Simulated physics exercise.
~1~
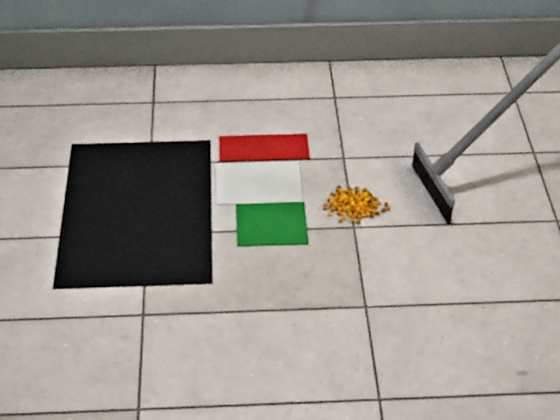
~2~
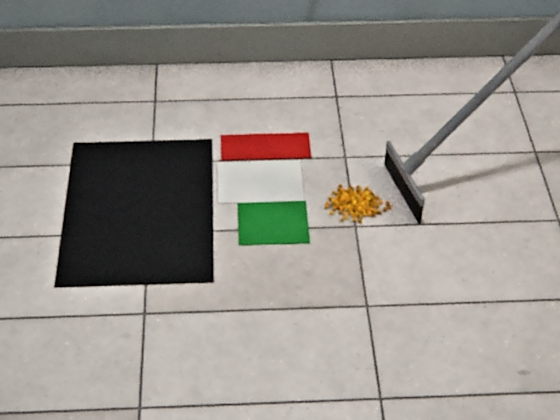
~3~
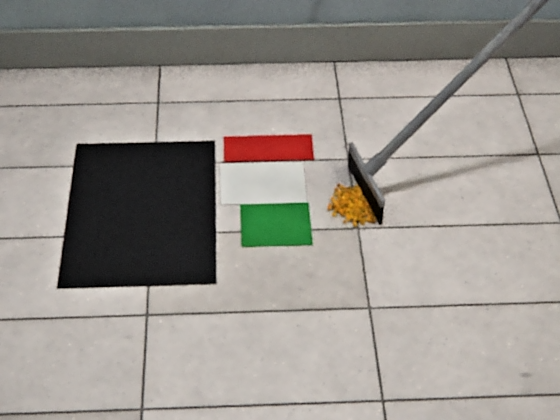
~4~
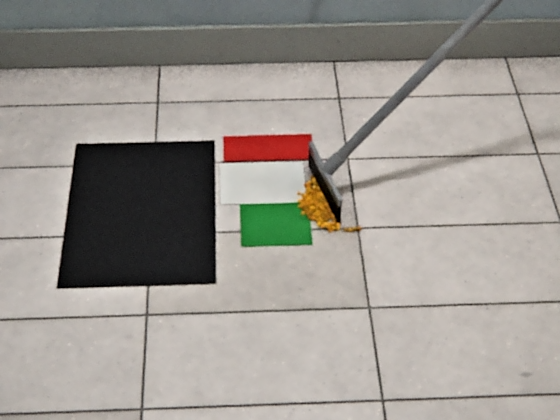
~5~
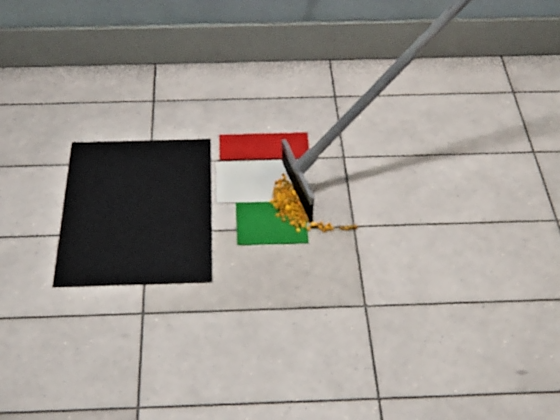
A squeegee slid left across a tiled floor into a small heap of yellow-orange kernels and pushed them onto the white and green mats, leaving a few trailing behind on the tiles, with the black and red mats still clear.
